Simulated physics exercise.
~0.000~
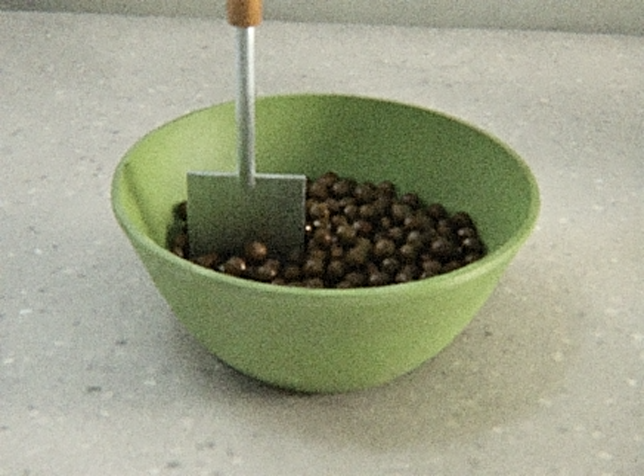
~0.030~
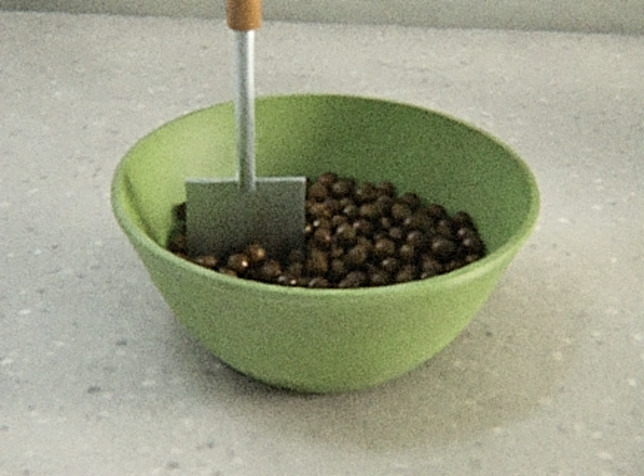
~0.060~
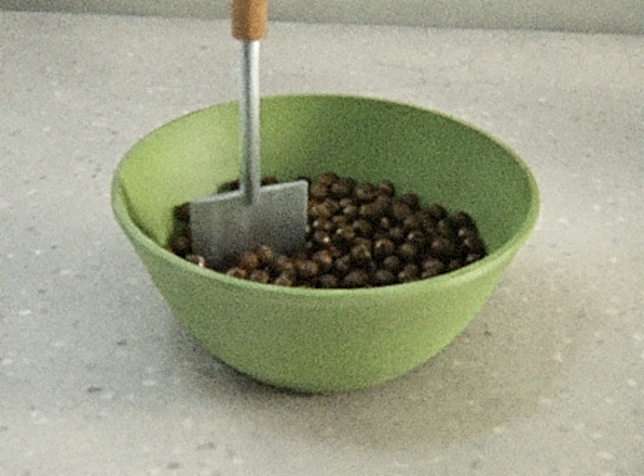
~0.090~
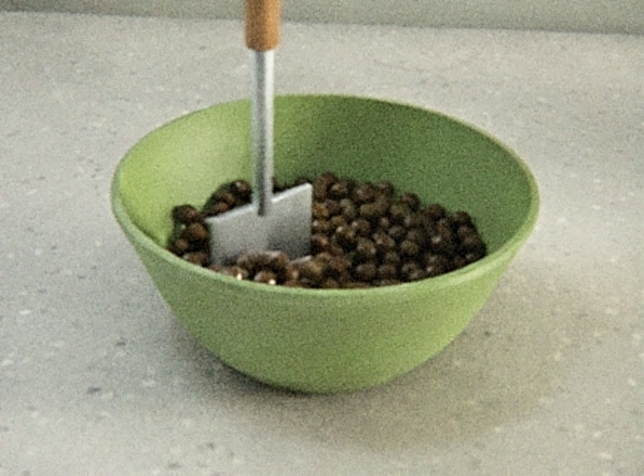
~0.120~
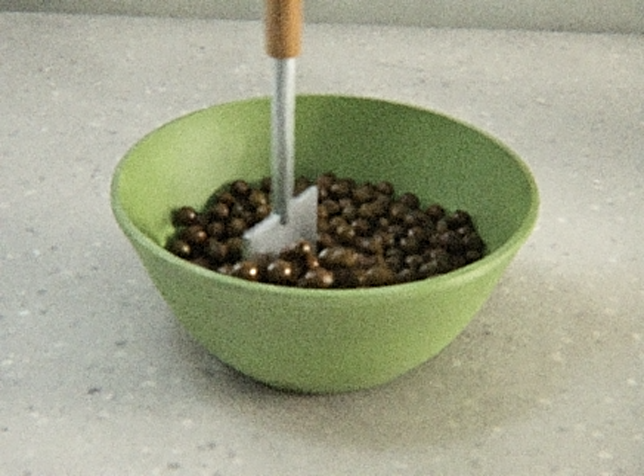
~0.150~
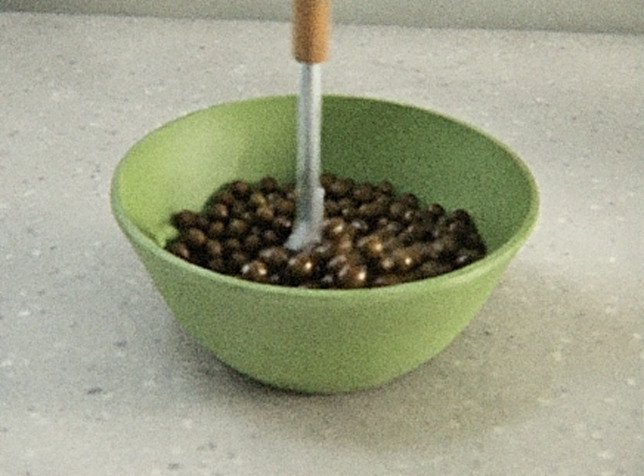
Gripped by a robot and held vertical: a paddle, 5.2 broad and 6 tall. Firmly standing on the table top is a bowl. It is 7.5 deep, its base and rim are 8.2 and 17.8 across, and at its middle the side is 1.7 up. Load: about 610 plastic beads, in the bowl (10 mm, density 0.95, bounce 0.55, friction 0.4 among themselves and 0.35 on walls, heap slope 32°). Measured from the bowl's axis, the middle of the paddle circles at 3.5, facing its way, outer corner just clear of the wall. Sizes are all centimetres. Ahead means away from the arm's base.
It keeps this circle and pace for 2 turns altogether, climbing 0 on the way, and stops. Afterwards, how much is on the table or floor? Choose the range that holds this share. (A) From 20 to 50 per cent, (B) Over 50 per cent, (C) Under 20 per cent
Under 20 per cent (C).
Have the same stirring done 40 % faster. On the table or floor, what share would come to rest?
About 30 percent, I'd say.
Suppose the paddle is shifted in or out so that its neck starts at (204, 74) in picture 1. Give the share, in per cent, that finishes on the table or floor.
Table or floor share: Near 0 %.
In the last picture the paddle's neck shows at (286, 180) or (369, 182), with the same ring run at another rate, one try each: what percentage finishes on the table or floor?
Near 10 per cent for the first, near 40 per cent for the second.
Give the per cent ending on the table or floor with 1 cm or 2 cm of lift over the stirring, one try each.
I'd reckon around 15 and 10 per cent.
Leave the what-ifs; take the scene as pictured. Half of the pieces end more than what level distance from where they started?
8 centimetres.
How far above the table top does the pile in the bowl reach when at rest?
Top height: Around 8.0 cm.
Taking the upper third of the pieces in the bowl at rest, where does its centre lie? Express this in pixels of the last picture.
The centre is near pixel (244, 286).
After 0.56 s, 331° round, highest piece 9 above the table; 572 in the bowl, 25 on the table or floor, 11 in flight or on the tool.
After 0.97 s, 222° round, highest piece 9 above the table; 541 in the bowl, 62 on the table or floor, 5 in flight or on the tool.
After 1.38 s, 0° round, highest piece 8 above the table; 520 in the bowl, 88 on the table or floor.
After 2.08 s, 0° round, highest piece 8 above the table; 520 in the bowl, 88 on the table or floor.
In the end, 520 in the bowl, 88 on the table or floor. That is 14 % on the table or floor.
